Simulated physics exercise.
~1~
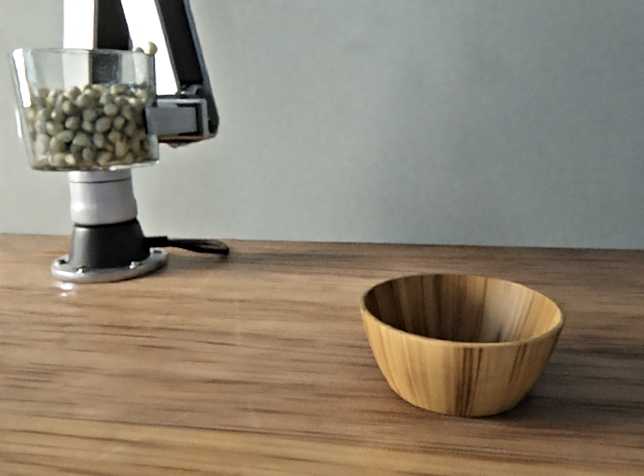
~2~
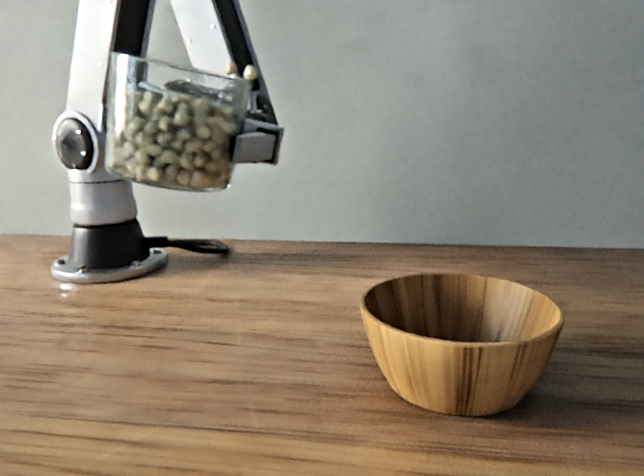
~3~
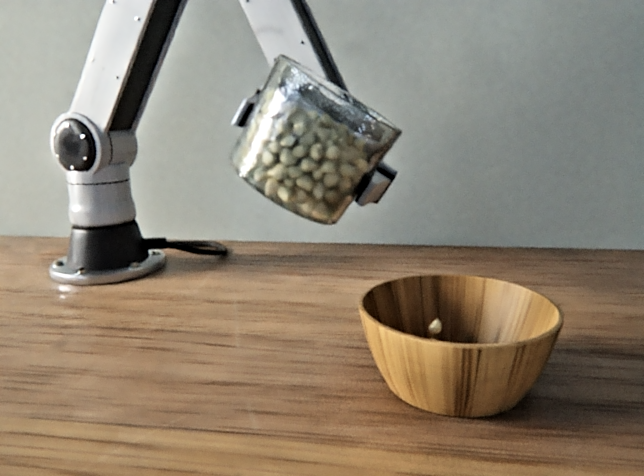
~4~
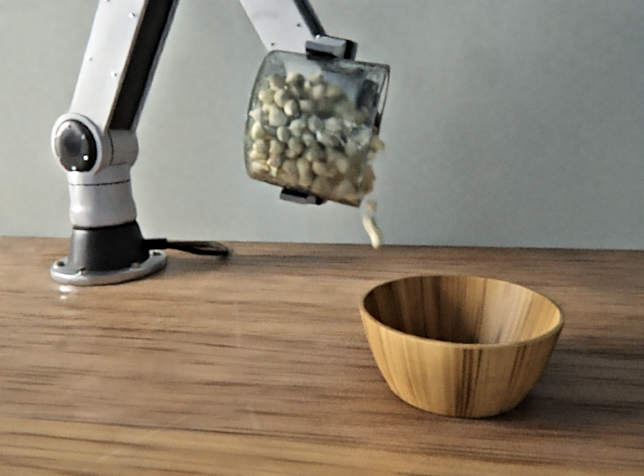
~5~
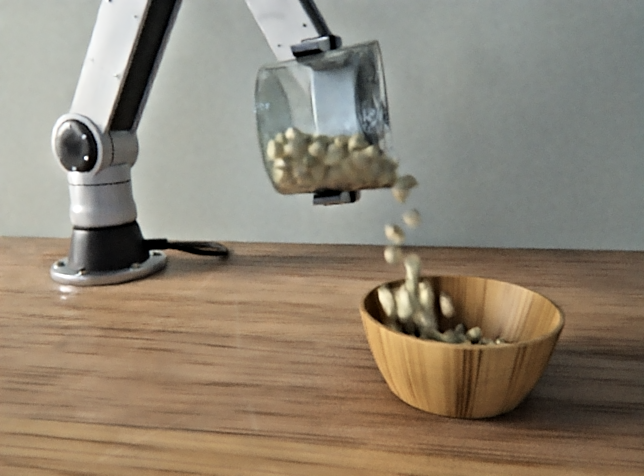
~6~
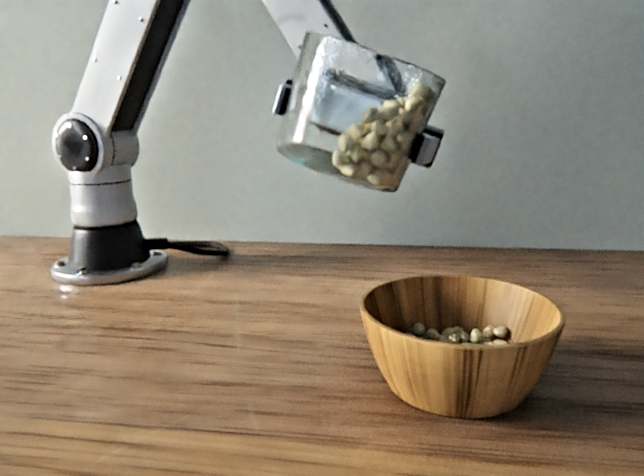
A robot arm tips a clear cup, pours some beans into a wooden bowl, then tilts back.
